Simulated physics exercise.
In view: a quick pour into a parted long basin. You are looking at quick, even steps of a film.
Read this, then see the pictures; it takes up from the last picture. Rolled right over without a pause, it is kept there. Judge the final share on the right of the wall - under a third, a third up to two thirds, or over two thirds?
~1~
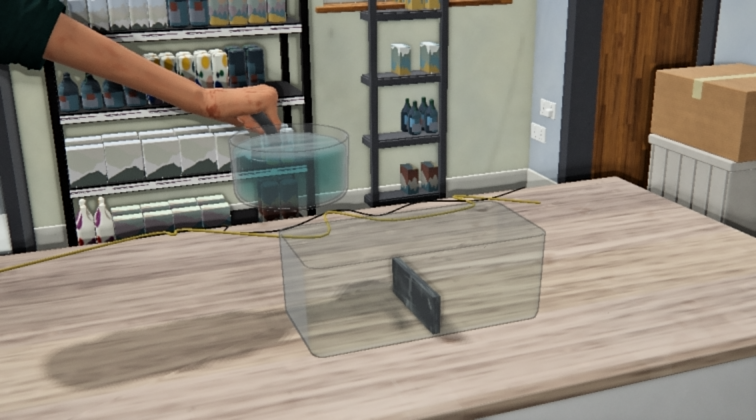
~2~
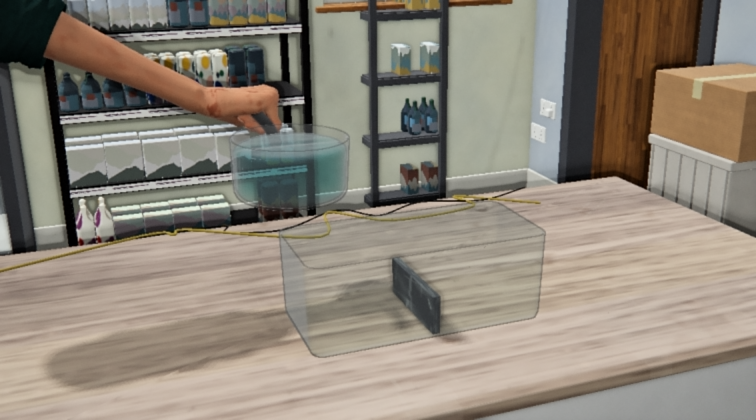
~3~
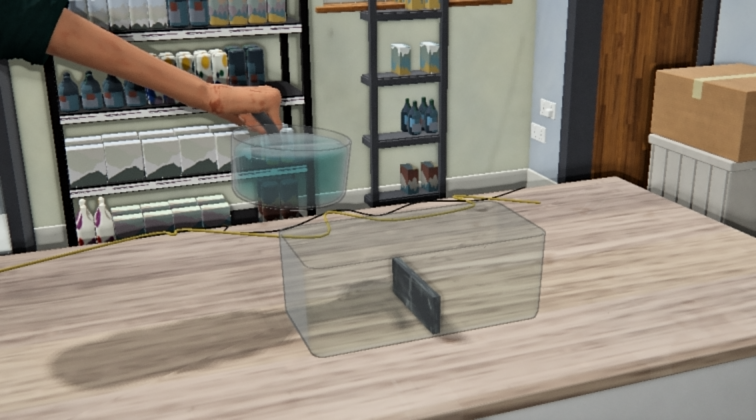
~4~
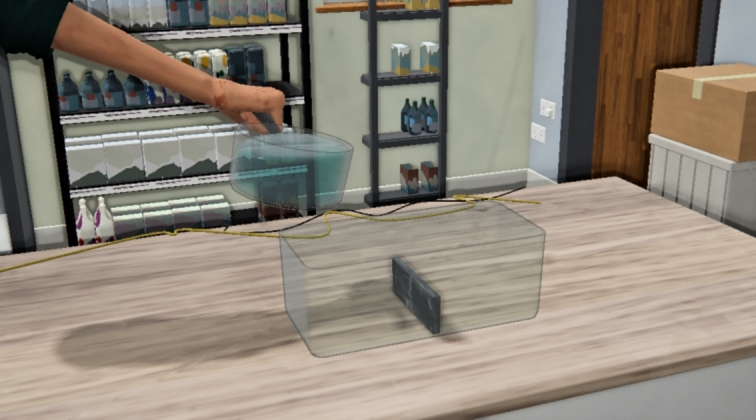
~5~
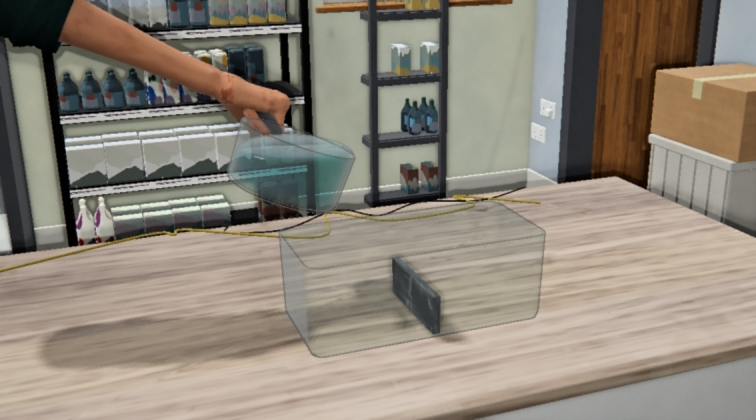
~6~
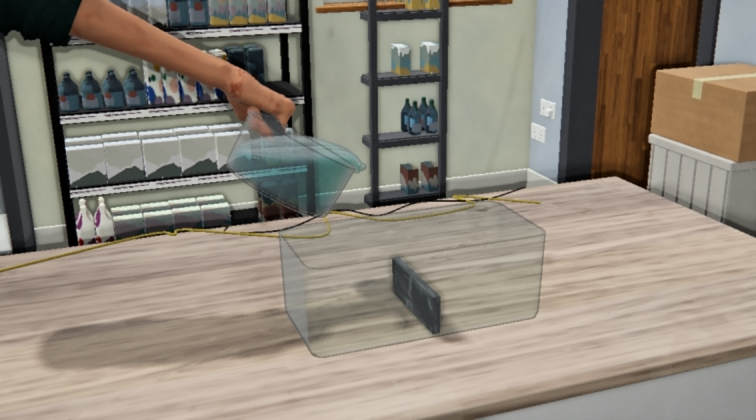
The right of the wall is going to lack a full third.
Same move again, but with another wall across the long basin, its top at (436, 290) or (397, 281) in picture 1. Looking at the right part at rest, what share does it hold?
The first placement gives around 25 percent, the second 30 percent.
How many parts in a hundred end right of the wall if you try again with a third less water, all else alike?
About 5 in a hundred.
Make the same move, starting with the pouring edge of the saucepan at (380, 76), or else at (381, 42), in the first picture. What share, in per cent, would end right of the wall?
First try: Near 65 percent; second try: Near 70 percent.
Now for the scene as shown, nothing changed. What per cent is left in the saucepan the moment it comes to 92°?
Remaining share, estimated: 25 %.
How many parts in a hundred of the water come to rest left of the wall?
Something like 90 per cent, roughly.
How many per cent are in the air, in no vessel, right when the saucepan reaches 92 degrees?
Share out of both vessels: Approx. 30 %.
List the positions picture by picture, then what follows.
In the first frame, it leans 0°; its right rim is at (345, 133); the water meets the walls at (232, 151) and (342, 140); the long basin's rim runs from (291, 250) to (521, 217); the wall's top is at (415, 277).
In the second frame, it leans 1°; its right rim is at (346, 135); the water meets the walls at (233, 151) and (343, 141).
In the third frame, it leans 6°; its right rim is at (347, 139); the water meets the walls at (234, 150) and (344, 142).
In the fourth frame, it leans 12°; its right rim is at (350, 145); the water meets the walls at (235, 149) and (346, 143).
In the fifth frame, it leans 21°; its right rim is at (351, 155); the water meets the walls at (236, 151) and (347, 148); 1 per cent is over the edge.
In the sixth frame, it leans 32°; its right rim is at (351, 166); the water meets the walls at (234, 151) and (349, 157); 6 per cent is over the edge.
A moment on, the saucepan is tipped on its side and 27 per cent is still to pour, 41 is left of the wall and 0 right of it.
Next, the saucepan is tipped right over and 5 per cent is still to pour, 86 is left of the wall and 1 right of it.
Then the saucepan is tipped right over and 0 per cent is still to pour, 91 is left of the wall and 4 right of it.
Later the saucepan is tipped right over and 0 per cent is still to pour, 91 is left of the wall and 5 right of it.
At rest 91 per cent lies left of the wall, 5 right of it and 4 outside.
